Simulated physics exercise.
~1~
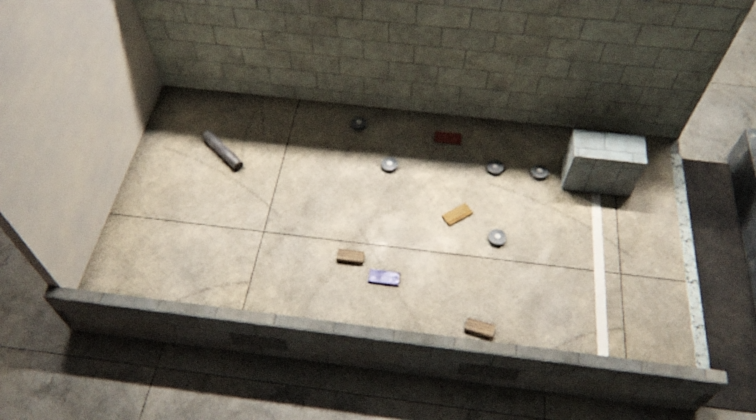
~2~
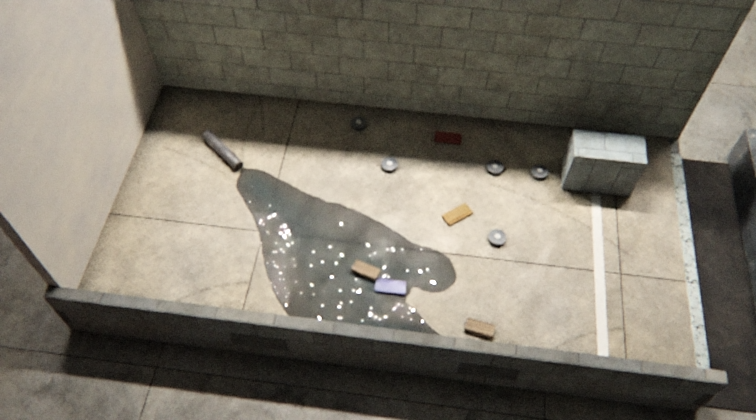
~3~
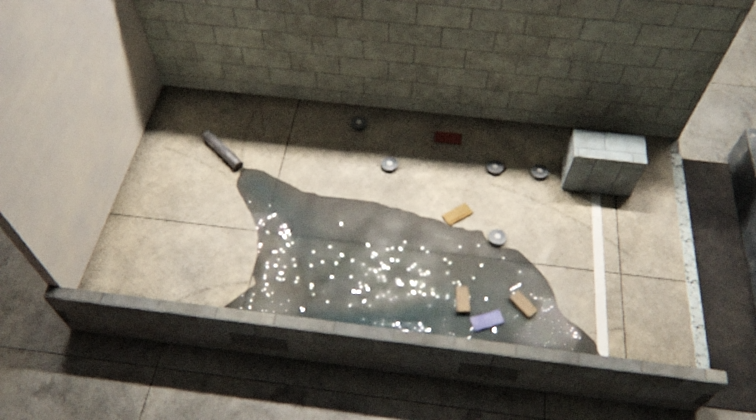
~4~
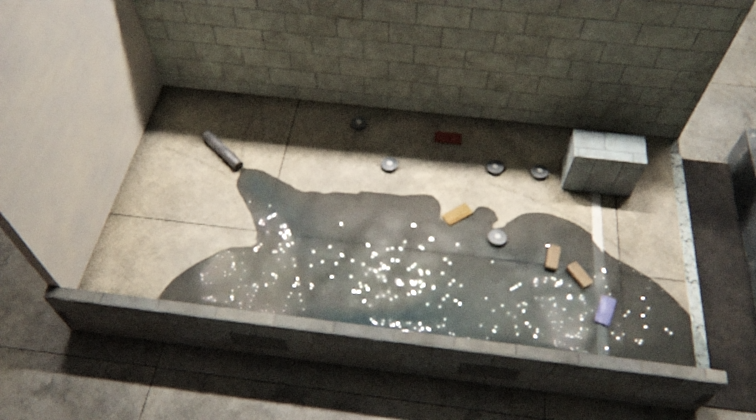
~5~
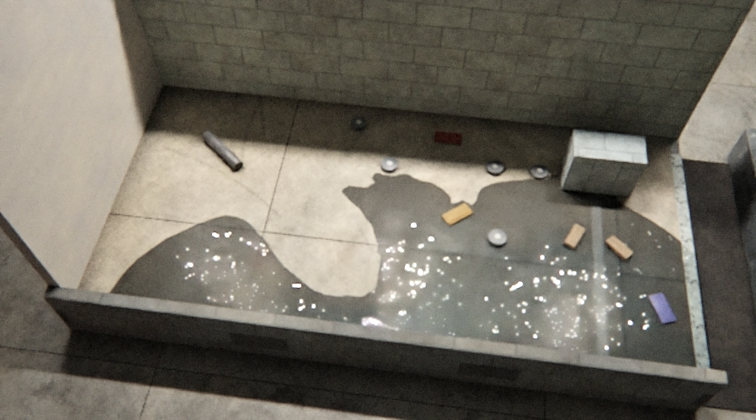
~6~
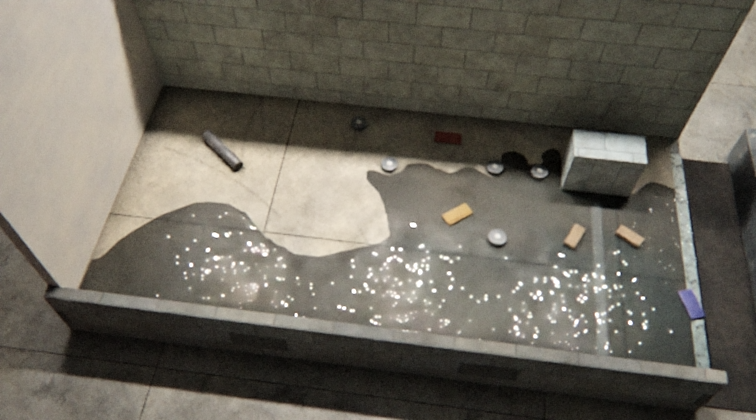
Water spreads from a dark pipe at the upper left of a walled, pale tiled floor, seen from above at an angle. A red board lies near the brick back wall, with grey discs, a yellow-orange block, tan blocks, a blue-violet board and a pale stone block by a white line at right. The glittering sheet runs down to the front wall, then rightward, carrying the blue board and two tan blocks. The blue board crosses the line and stops at the right edge, the tan blocks settling behind it, one either side of the line, while the red board never moves.
